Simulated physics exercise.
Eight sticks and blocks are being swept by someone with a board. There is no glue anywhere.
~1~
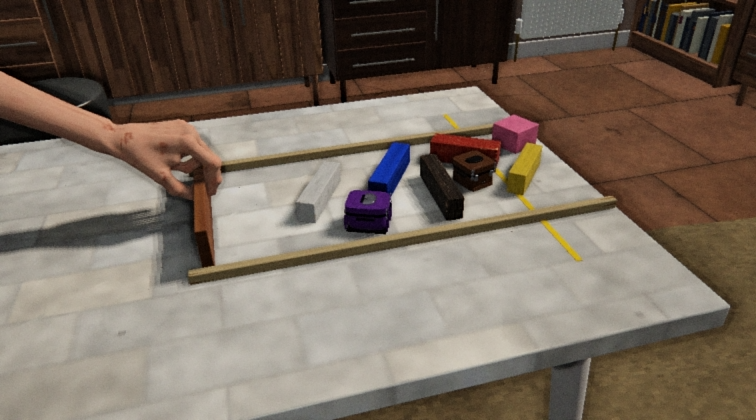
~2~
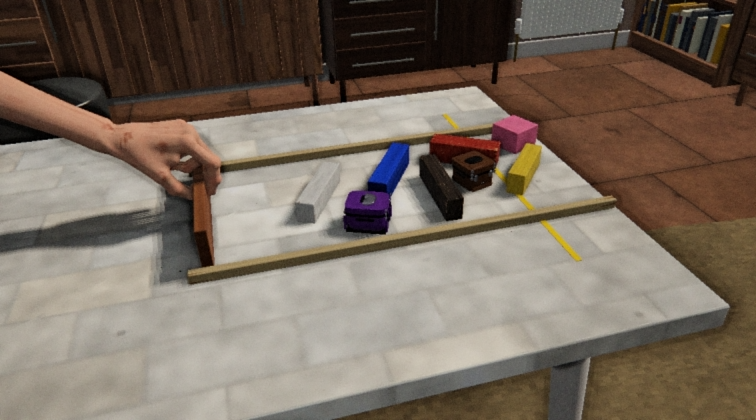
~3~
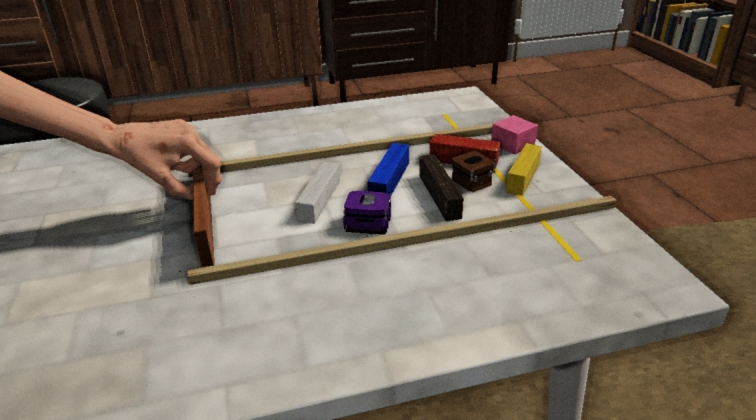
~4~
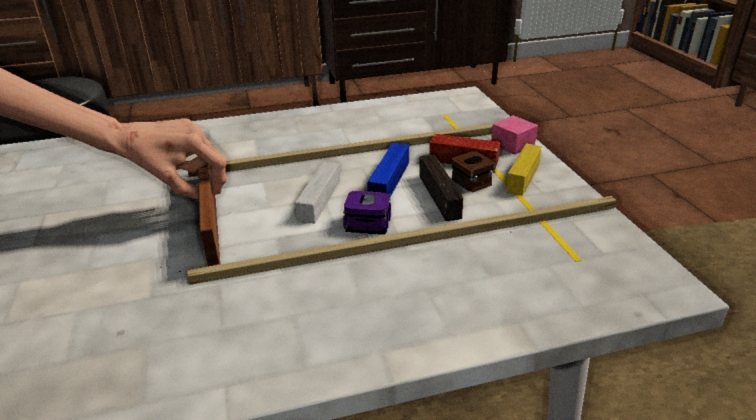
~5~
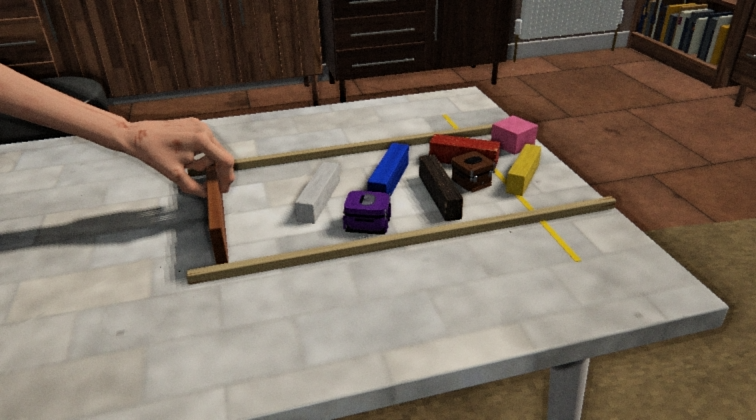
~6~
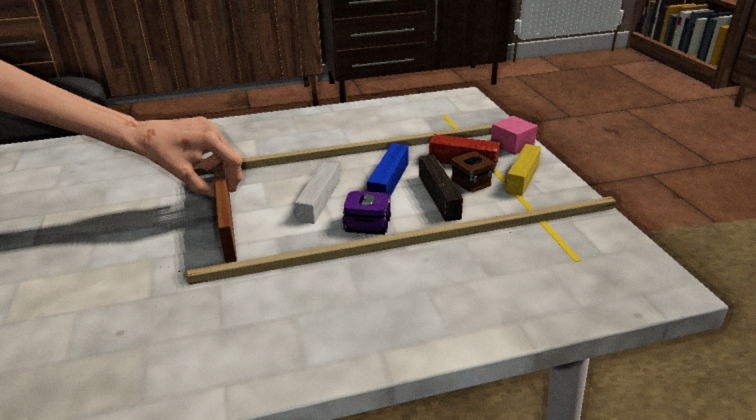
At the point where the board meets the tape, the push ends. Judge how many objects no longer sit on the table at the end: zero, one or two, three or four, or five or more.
The number going over the edge will be one or at most two.
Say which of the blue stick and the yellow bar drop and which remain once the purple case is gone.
Looking at each, the blue stick holds its spot and the yellow bar drops away.
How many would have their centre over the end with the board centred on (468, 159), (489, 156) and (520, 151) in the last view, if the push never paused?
0, 1 and 4.
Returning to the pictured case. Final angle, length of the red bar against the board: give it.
The angle is about 45 degrees.
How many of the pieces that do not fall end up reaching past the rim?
You'd get 2.
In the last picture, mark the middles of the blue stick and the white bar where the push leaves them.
Positions - first (515, 153), then (504, 162).
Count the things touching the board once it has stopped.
Number: 2.
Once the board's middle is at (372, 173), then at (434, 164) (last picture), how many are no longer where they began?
The counts are 3 and 7.
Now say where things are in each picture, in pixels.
Pink block (515, 134); yellow bar (525, 168); red bar (465, 151); board (203, 199); tape (498, 172), in the first picture.
Yellow bar (525, 169); black bar (440, 186), in the second picture.
Red bar (464, 151); blue stick (390, 172), in the third picture.
Pink block (514, 135); white bar (319, 191), in the fourth picture.
Yellow bar (524, 169); board (215, 197), in the fifth picture.
Pink block (513, 135); yellow bar (524, 169); red bar (464, 152); board (223, 196); tape (497, 173), in the sixth picture.
A little later, none off yet; pink block at rest near (513, 135); yellow bar at rest near (524, 169); red bar at rest near (464, 152).
Next, none off yet; pink block at rest near (513, 135); yellow bar at rest near (525, 169); red bar shifted a little near (475, 151).
When it is over, the number that fall off is one or two; down, yellow bar and pink block.
